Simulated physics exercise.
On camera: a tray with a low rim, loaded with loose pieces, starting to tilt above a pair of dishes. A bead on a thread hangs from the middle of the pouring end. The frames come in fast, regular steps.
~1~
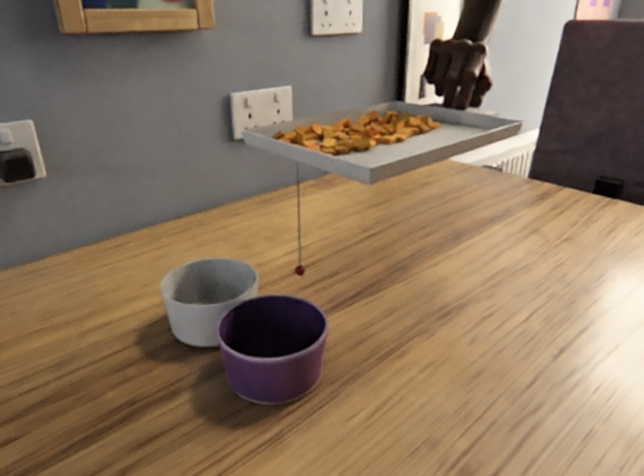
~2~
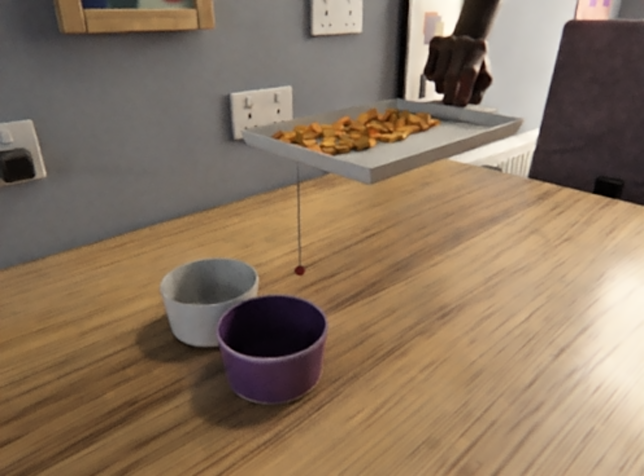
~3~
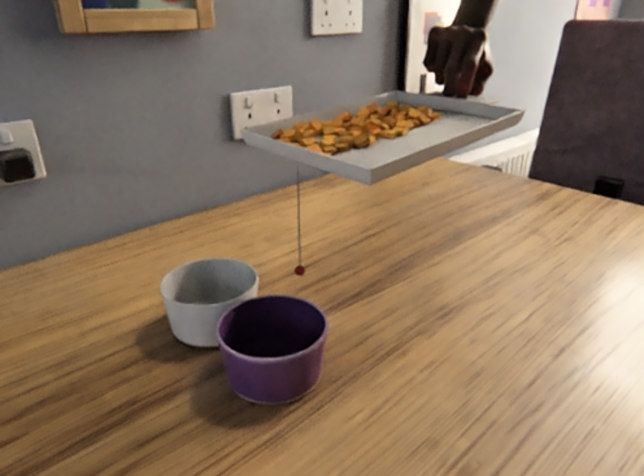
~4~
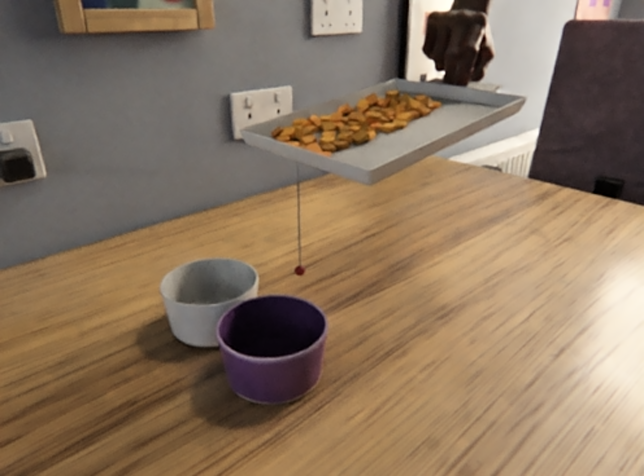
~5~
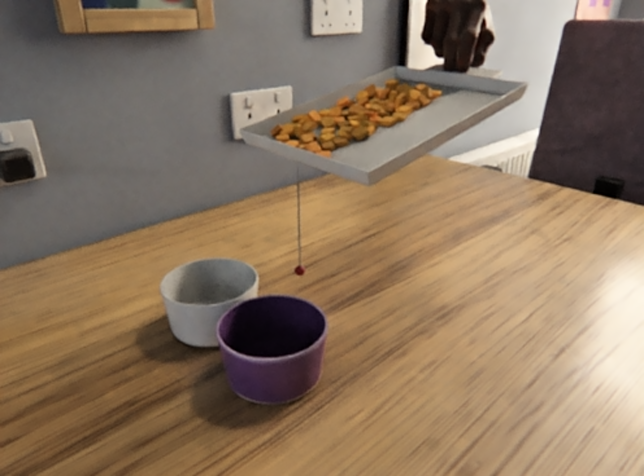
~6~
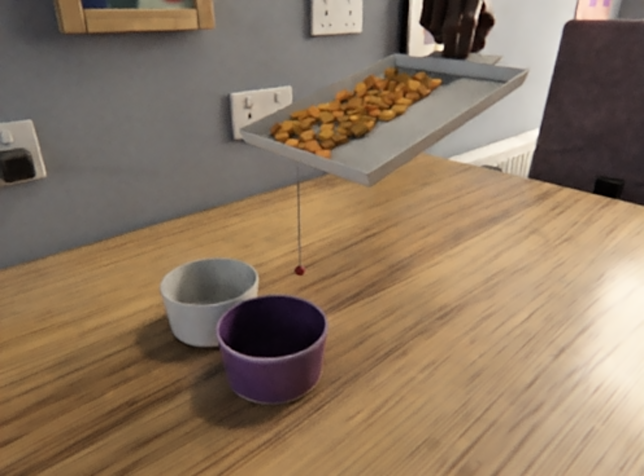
A wooden table beside a grey wall with white sockets is seen from slightly above, with a dark chair at the right. A hand at the far end grips a pale grey tray of small orange-brown pieces, a red bead hanging on a thread beneath it, near a white dish and a purple dish. The hand slowly raises the tray's far end, tilting it slightly, while the dishes, bead and camera stay still.
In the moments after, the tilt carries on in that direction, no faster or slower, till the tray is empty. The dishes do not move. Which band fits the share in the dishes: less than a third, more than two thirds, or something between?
They take more than two thirds between them.
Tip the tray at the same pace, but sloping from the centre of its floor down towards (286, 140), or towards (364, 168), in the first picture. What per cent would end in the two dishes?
About 10 and 20 per cent.
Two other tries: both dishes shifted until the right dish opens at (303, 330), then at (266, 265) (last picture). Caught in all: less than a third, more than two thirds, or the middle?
In turn: Beyond two thirds; less than a third.
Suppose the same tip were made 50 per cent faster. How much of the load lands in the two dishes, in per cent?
Near 80 %.
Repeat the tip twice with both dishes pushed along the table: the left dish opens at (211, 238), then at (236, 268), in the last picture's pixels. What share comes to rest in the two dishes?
First some 10, then 70 per cent.
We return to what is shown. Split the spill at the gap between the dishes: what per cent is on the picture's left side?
Some 0 per cent.
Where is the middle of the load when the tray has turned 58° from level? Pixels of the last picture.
Near (305, 124).
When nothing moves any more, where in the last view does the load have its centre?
At about (271, 363).
Shortly afterwards, tray tipped steeply; all but a few on the tray; only a few in the air.
Next, tray tipped right over; near two thirds on the tray; a little in the right dish; a little in the left dish; a little outside both; a little in the air.
Some moments later, tray tipped past a quarter turn; near two thirds in the right dish; near a quarter in the left dish; near a quarter outside both.
In the end, tray tipped past a quarter turn; near two thirds in the right dish; near a quarter in the left dish; near a quarter outside both.
